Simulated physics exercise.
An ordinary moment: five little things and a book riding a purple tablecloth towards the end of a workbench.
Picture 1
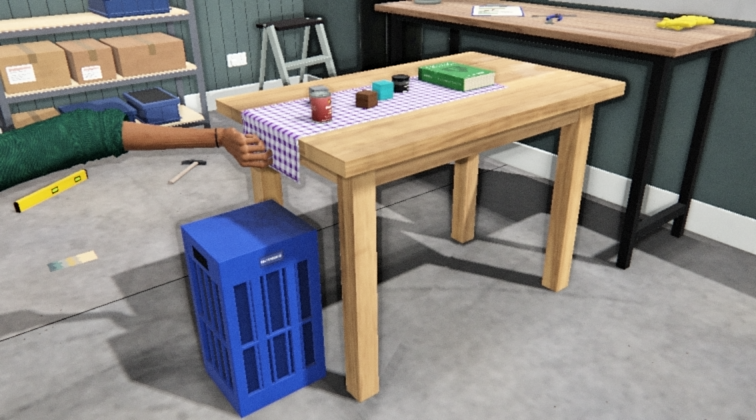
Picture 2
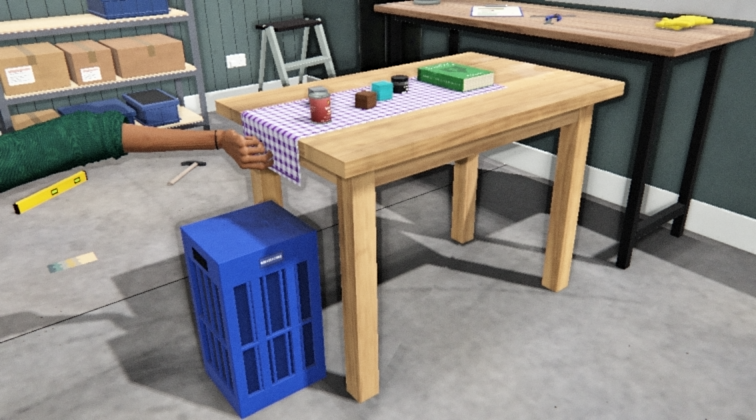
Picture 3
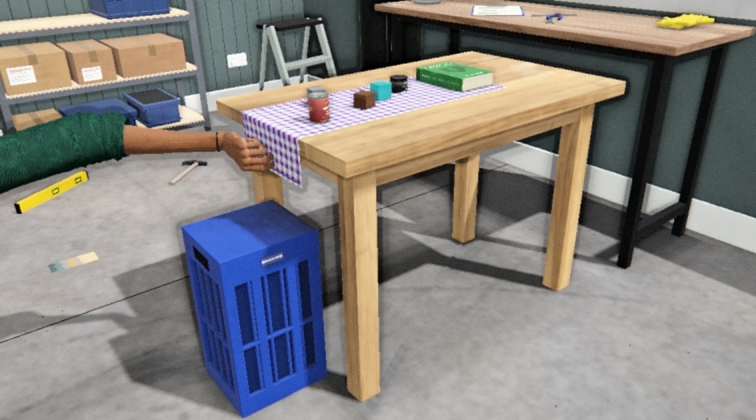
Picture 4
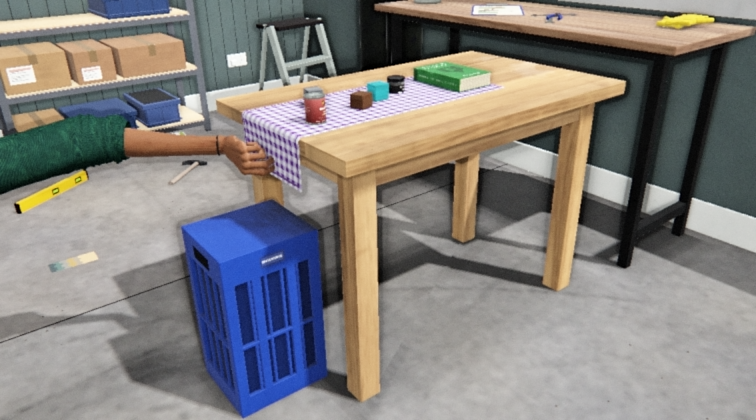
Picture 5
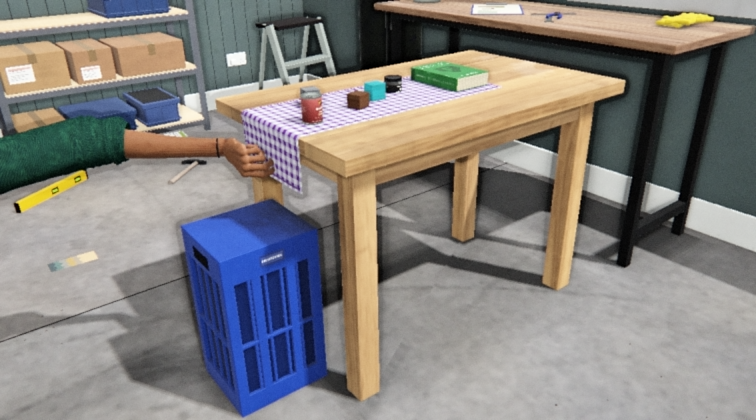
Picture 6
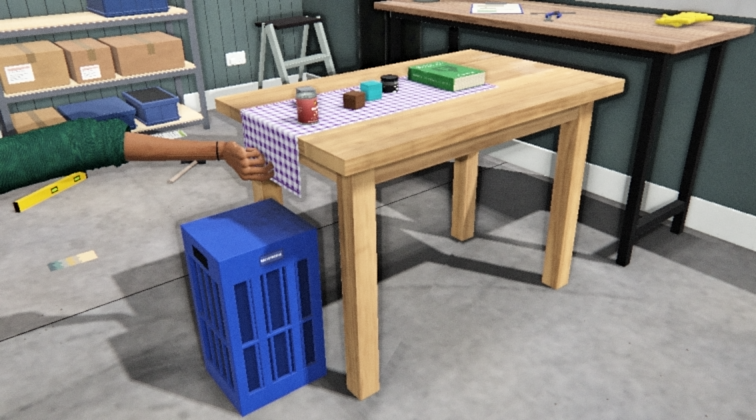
An arm in a green sleeve slowly pulled a purple checked tablecloth a little way over the left end of a wooden table, and the red can, small cubes, black pot and green book slid left with it.
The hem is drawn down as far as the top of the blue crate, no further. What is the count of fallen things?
The count of fallen things is one.
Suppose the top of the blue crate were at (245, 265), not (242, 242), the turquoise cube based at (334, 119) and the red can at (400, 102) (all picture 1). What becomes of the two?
The turquoise cube drops off, the red can remains up.
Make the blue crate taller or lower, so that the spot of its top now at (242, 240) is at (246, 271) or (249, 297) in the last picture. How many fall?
Over the edge go 2 and 3.
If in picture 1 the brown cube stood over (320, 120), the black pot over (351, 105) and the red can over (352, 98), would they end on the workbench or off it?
The brown cube drops off; the black pot keeps its place on top; the red can keeps its place on top.
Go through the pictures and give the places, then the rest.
Hem (301, 185); red can (321, 94); grey cube (319, 87); brown cube (366, 92); turquoise cube (383, 82); black pot (401, 76); top of the crate (242, 242), in the first picture.
Hem (301, 186); red can (320, 94), in the second picture.
Hem (303, 188); grey cube (316, 88), in the third picture.
Hem (301, 192); brown cube (361, 93); top of the crate (243, 242), in the fourth picture.
Hem (303, 194); turquoise cube (375, 83), in the fifth picture.
Hem (301, 198); red can (307, 95); grey cube (306, 88); brown cube (354, 93); turquoise cube (371, 83); black pot (390, 76), in the sixth picture.
Soon after, hem near (274, 204); all still up.
Then, hem on the crate; red can gone.
At rest, hem on the crate; red can gone. It carries off one.
